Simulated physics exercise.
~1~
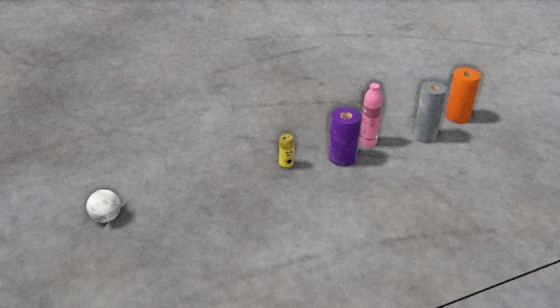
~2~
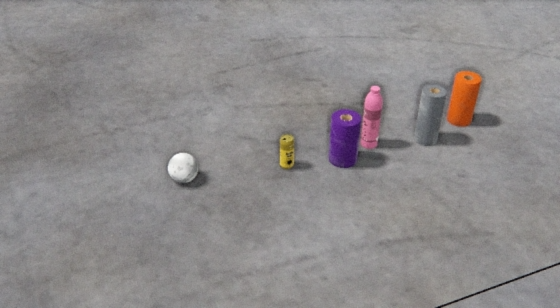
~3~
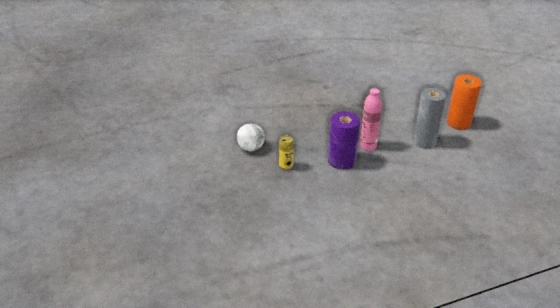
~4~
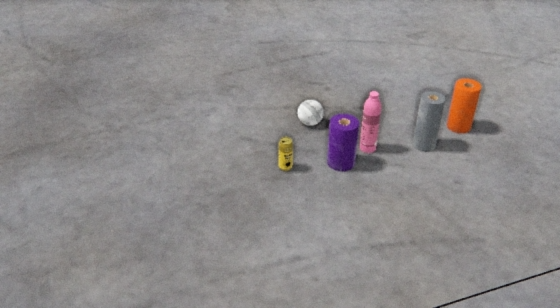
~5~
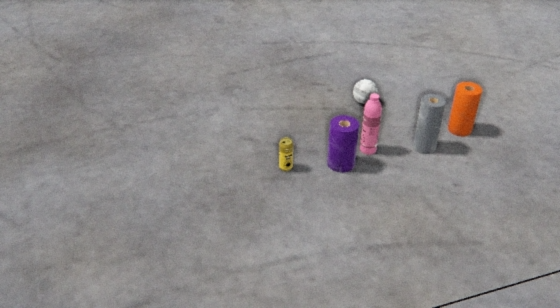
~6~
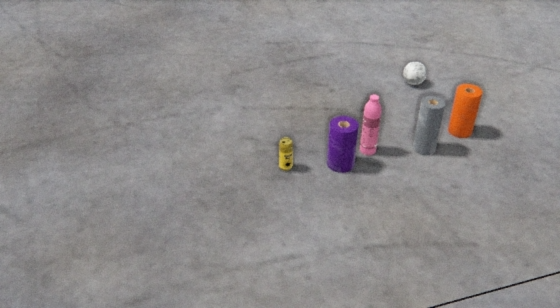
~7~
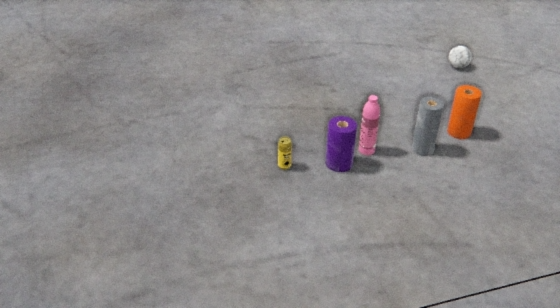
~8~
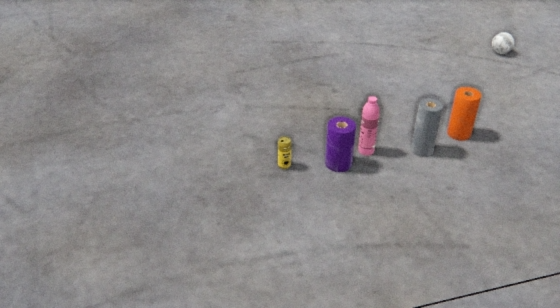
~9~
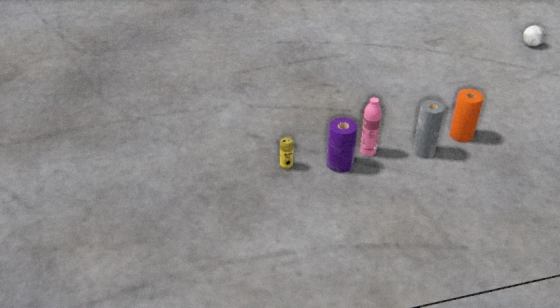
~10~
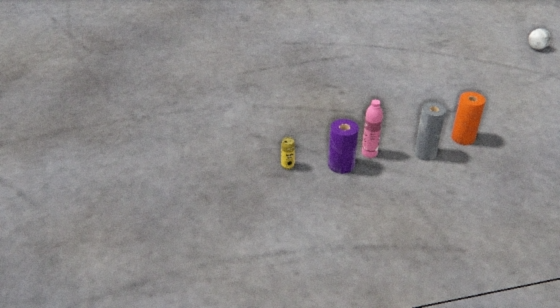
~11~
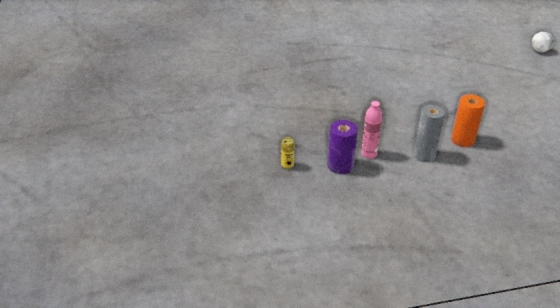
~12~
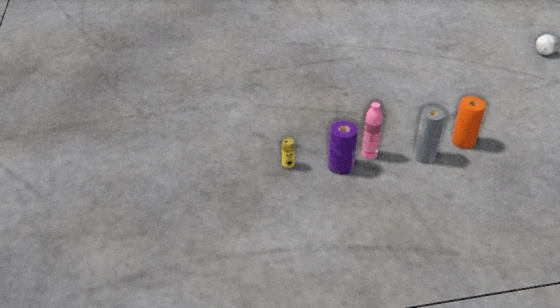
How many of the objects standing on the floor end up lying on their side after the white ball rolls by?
None of them do. The yellow can, purple roll, pink bottle, grey roll and orange roll are all still upright at the end.
On a grey concrete floor, a white ball rolls past five upright objects without toppling any, slowing near the upper right edge.
